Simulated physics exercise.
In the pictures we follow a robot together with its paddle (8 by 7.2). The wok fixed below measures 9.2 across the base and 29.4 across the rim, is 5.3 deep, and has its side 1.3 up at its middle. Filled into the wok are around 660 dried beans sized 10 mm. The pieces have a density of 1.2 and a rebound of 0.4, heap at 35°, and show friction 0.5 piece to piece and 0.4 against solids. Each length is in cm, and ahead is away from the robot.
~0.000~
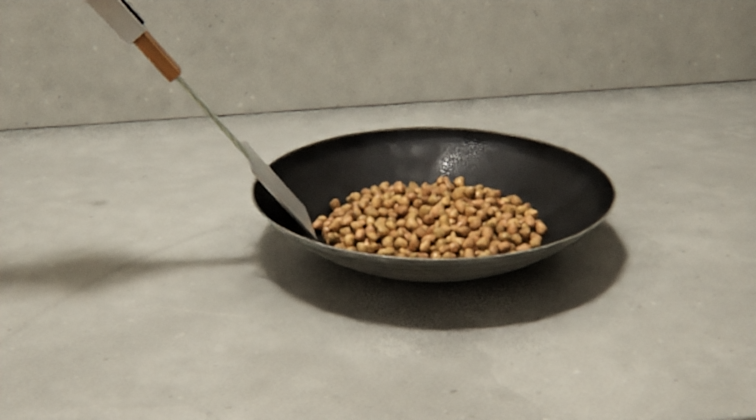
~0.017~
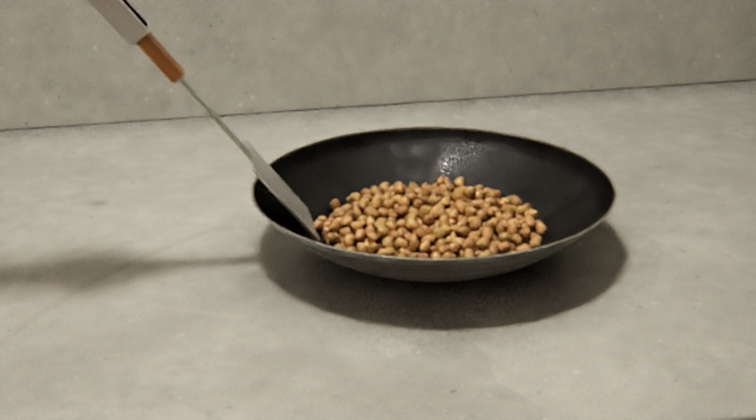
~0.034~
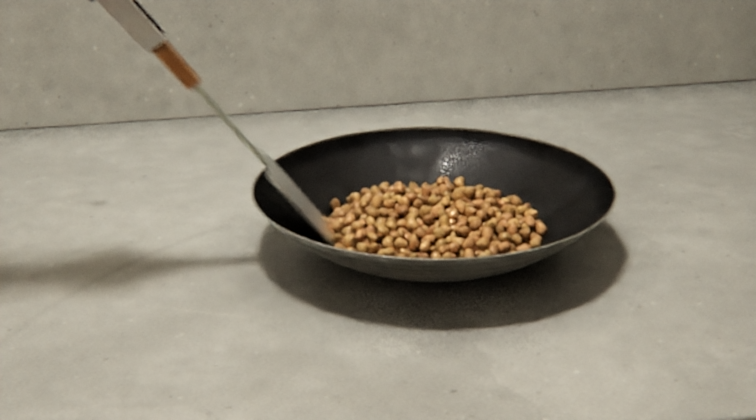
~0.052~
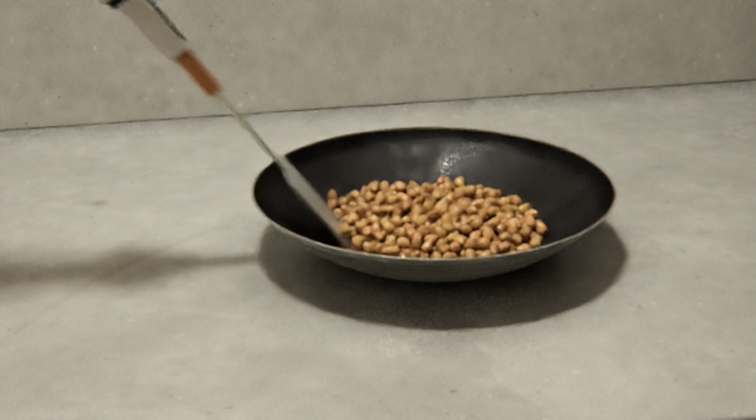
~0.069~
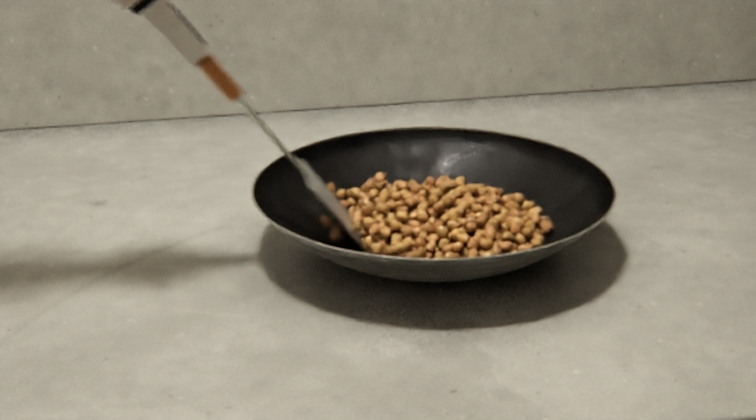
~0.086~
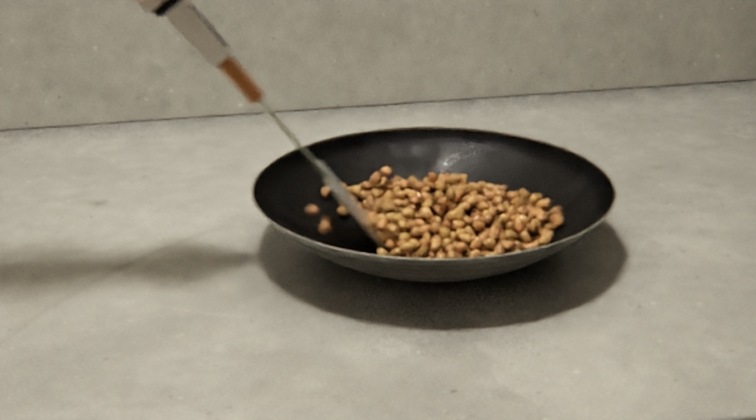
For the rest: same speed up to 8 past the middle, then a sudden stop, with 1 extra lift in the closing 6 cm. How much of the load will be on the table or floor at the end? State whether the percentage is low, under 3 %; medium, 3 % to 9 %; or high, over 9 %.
The percentage is high.
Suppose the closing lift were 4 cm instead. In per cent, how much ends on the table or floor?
About 10 %.
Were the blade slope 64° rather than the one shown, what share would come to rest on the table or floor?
My guess is close to 20 per cent.
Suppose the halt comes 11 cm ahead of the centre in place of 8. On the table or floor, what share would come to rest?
With that change, I'd expect about 35 per cent.
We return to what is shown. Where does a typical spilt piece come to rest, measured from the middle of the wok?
Looks like roughly 22 centimetres to me.
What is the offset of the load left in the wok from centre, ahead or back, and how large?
Ahead, by about 5.0 cm.
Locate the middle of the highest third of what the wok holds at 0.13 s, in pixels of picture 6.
At about (481, 206).
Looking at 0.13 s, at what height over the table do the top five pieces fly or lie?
Height: Approx. 5 cm.
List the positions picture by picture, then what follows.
Paddle top edge at (247, 155), sloping 53°; upper third of the load around (437, 217), from x 320 to 540, top at y 180; 660 in the wok, in the first frame.
Paddle top edge at (250, 156), sloping 53°; upper third of the load around (437, 217), from x 320 to 540, top at y 180, in the second frame.
Paddle top edge at (265, 162), sloping 53°; upper third of the load around (437, 217), from x 325 to 540, top at y 180, in the third frame.
Paddle top edge at (285, 169), sloping 53°; upper third of the load around (435, 215), from x 330 to 540, top at y 180, in the fourth frame.
Paddle top edge at (305, 173), sloping 53°; upper third of the load around (438, 212), from x 325 to 545, top at y 175, in the fifth frame.
Paddle top edge at (325, 175), sloping 53°; upper third of the load around (444, 210), from x 315 to 560, top at y 170; 660 in the wok, in the sixth frame.
After 0.13 s, sloping 53°, highest piece 5 above the table; 660 in the wok.
After 0.17 s, sloping 53°, highest piece 6 above the table; 660 in the wok.
After 0.40 s, sloping 53°, highest piece 7 above the table; 567 in the wok, 89 on the table or floor, 4 on the blade or in flight.
After 1.45 s, sloping 53°, highest piece 6 above the table; 565 in the wok, 95 on the table or floor.
At rest, 565 in the wok, 95 on the table or floor. That is 14 % on the table or floor.
